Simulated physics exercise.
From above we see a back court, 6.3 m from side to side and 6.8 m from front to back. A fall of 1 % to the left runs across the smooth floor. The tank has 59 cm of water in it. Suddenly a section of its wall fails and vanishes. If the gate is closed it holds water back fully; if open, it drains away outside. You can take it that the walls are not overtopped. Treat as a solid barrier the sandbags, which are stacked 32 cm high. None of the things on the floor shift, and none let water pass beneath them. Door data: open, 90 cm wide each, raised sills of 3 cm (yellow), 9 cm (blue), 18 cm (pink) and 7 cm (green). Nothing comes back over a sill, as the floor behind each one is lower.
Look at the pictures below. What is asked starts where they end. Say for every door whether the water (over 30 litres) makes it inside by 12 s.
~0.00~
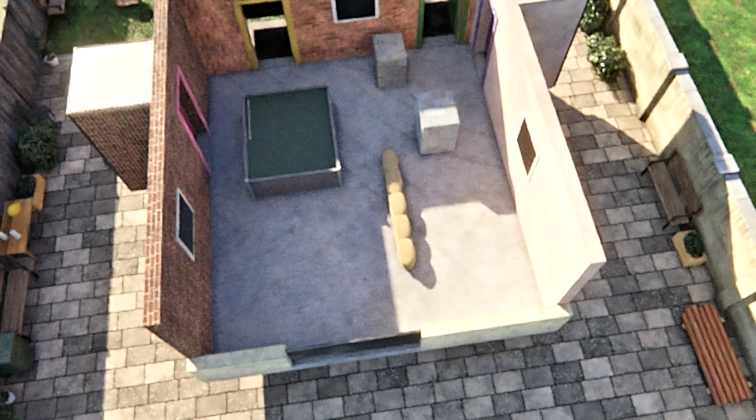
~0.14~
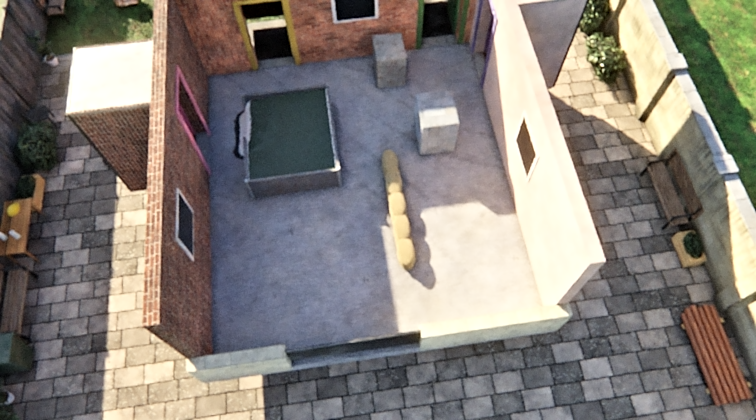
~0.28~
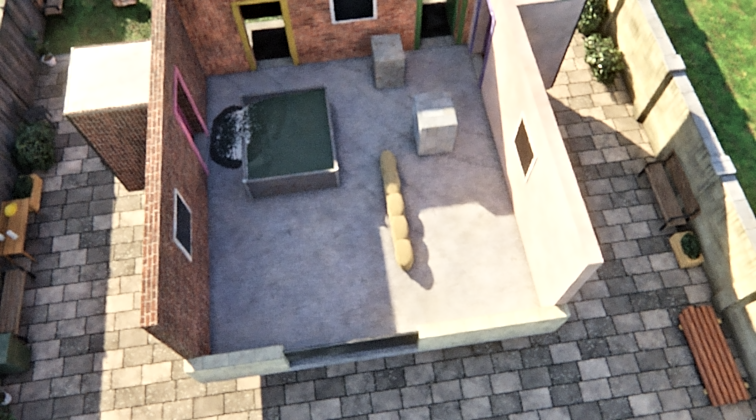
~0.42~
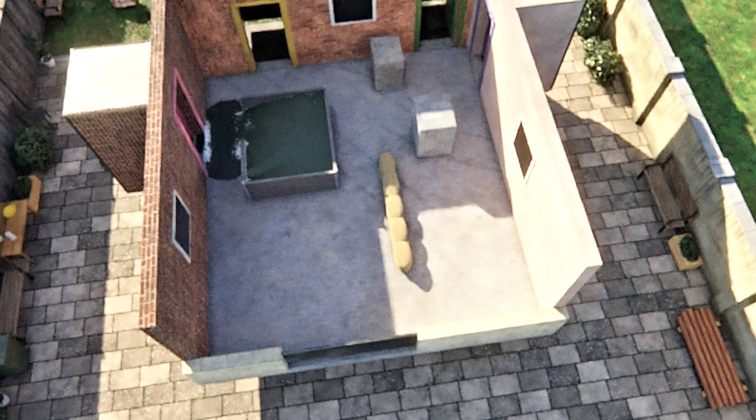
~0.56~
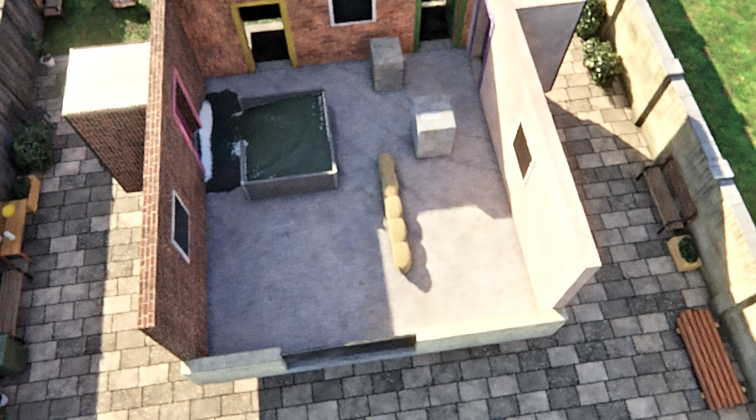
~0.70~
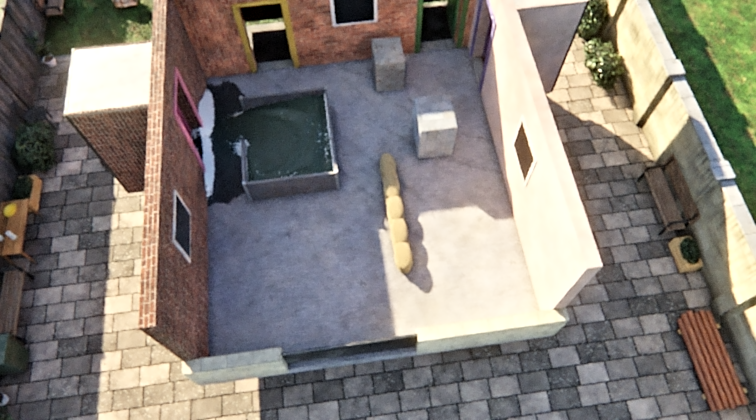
Yellow door: Tops it. Blue door: Fails to top it. Pink door: Tops it. Green door: Fails to top it.
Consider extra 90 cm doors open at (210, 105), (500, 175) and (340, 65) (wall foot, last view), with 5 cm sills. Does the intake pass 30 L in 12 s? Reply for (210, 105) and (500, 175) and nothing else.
So the first one exceeds it, while the second one doesn't reach it.
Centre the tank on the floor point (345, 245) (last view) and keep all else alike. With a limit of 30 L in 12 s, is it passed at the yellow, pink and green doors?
Well, against that limit, at yellow it's too much, at pink it's within bounds, and at green it's within bounds.
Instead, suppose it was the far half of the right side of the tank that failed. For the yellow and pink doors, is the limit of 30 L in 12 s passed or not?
Result: Yellow limit not passed, pink limit not passed.
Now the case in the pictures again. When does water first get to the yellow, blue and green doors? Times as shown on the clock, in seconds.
Arrival: Yellow 1.4 s, blue 4.5 s, green 3.2 s.
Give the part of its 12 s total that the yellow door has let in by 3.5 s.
Fraction in by then: Around 25 per cent.
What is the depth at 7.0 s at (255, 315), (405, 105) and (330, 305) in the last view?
8, 2 and 4 cm.
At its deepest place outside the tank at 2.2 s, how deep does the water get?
It gets to some 42 cm.
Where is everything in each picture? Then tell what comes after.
In the first frame, still water, 59 cm deep, in the tank at (290, 133).
In the second frame, the front is at a hidden place, 0.6 m from the gap at (249, 128); 0.3 m2 of floor is under water; 59 cm left at the back of the tank.
In the third frame, the front is at (213, 152), 0.9 m from the gap at (248, 130); 1.0 m2 of floor is under water; 59 cm left at the back of the tank.
In the fourth frame, water pours out at (247, 132) and has run 1.2 m, to (207, 173); typically 10 cm deep outside, 59 cm at the tank's back.
In the fifth frame, the front is at (207, 190), 1.5 m from the gap at (246, 132); 2.0 m2 of floor is under water; 54 cm left at the back of the tank.
In the sixth frame, the front is at (207, 88), 1.8 m from the gap at (248, 132); 2.2 m2 of floor is under water; 50 cm left at the back of the tank.
After 1.4 s water covers 10 % of the floor and is deepest (51 cm) near (207, 84); yellow door not reached, blue door not reached, pink door 37 cm at the sill, 93 L in, green door not reached.
After 2.2 s water covers 25 % of the floor and is deepest (42 cm) near (207, 84); yellow door 9 cm at the sill, 2 L in, blue door not reached, pink door 33 cm at the sill, 186 L in, green door not reached.
After 3.5 s water covers 40 % of the floor and is deepest (28 cm) near (208, 147); yellow door 8 cm at the sill, 22 L in, blue door not reached, pink door 25 cm at the sill, 251 L in, green door 2 cm at the sill, 0 L in.
After 7.0 s water covers 75 % of the floor and is deepest (16 cm) near (207, 84); yellow door 6 cm at the sill, 58 L in, blue door 5 cm at the sill, 0 L in, pink door 13 cm at the sill, 272 L in, green door 2 cm at the sill, 0 L in.
After 12.0 s water covers 95 % of the floor and is deepest (10 cm) near (209, 259); yellow door 6 cm at the sill, 80 L in, blue door 3 cm at the sill, 0 L in, pink door 7 cm at the sill, 272 L in, green door 3 cm at the sill, 0 L in.
